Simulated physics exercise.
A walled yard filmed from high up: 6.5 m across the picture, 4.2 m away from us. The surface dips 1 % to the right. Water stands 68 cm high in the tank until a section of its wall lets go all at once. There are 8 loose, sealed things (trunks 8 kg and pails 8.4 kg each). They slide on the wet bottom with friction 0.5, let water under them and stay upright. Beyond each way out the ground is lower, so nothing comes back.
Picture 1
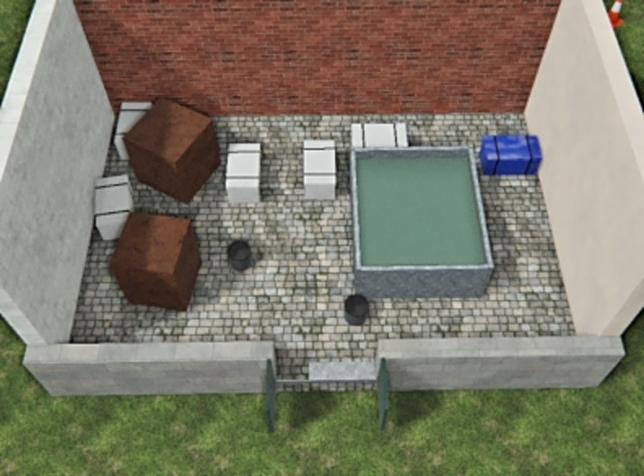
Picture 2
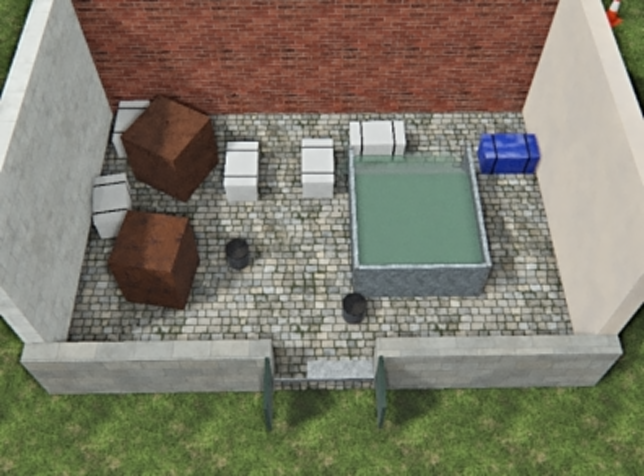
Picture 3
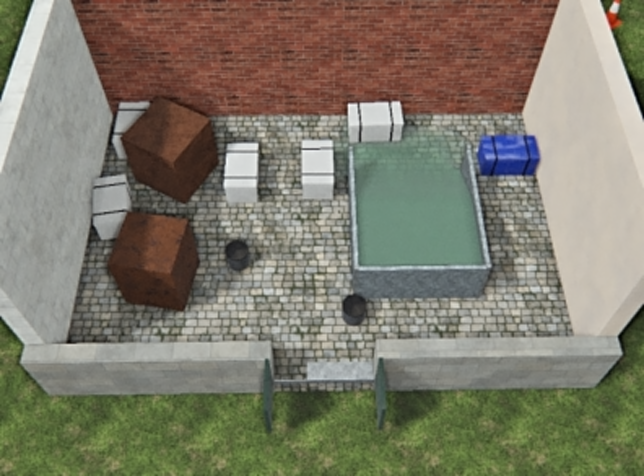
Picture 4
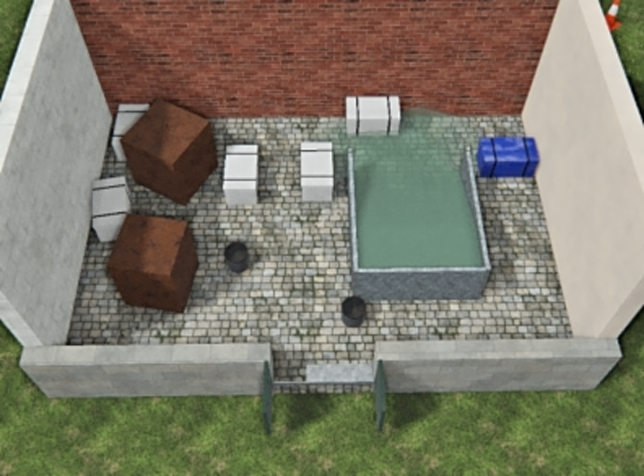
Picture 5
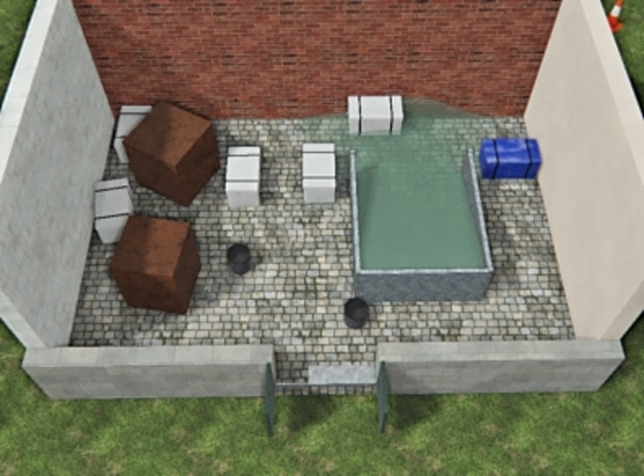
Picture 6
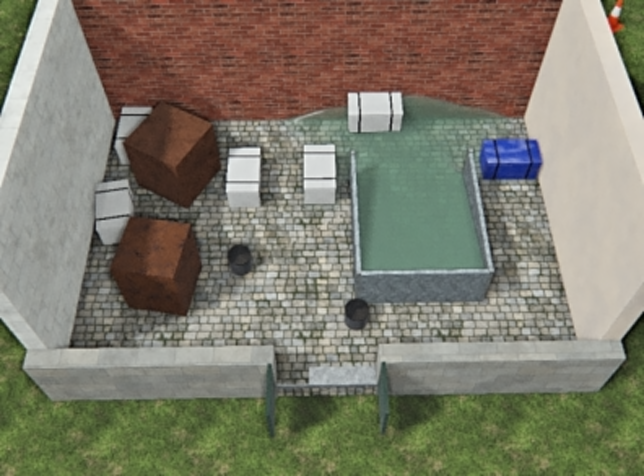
The clip shows a walled yard with trunks, pails, brown blocks and a raised tank of green water; the tank's back side opens, water spreads toward the brick wall, and a white trunk behind it shifts back slightly.
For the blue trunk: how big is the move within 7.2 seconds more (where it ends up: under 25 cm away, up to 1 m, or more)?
The blue trunk travels far.
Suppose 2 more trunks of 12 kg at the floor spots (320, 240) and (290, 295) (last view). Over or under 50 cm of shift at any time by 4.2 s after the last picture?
In turn: Under, under.
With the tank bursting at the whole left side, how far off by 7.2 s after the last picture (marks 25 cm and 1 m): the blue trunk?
Then the blue trunk is nudged along.
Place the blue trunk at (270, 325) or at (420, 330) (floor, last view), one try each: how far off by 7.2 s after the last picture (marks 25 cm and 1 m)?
In turn: It moves a short way; it travels far.
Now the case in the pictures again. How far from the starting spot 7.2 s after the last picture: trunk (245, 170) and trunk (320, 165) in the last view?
In that order: 100 cm, 10 cm.
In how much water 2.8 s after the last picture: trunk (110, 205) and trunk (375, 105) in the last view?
Roughly 6 and 15 cm.
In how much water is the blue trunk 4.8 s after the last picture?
About 14 cm.
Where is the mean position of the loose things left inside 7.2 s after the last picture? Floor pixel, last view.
Near (234, 258).
Then, 0.9 s after the last picture the blue trunk is near (513, 158), 0.2 m from its start, aground; 0 of 8 are out; 1 afloat.
Then, 2.8 s after the last picture the blue trunk is near (497, 226), 1.5 m from its start, afloat; 0 of 8 are out; 5 afloat.
Then, 4.8 s after the last picture the blue trunk is near (497, 306), 2.7 m from its start, afloat; 0 of 8 are out; 5 afloat.
Then, 7.2 s after the last picture the blue trunk is near (327, 329), 4.0 m from its start, afloat; 0 of 8 are out; 7 afloat.
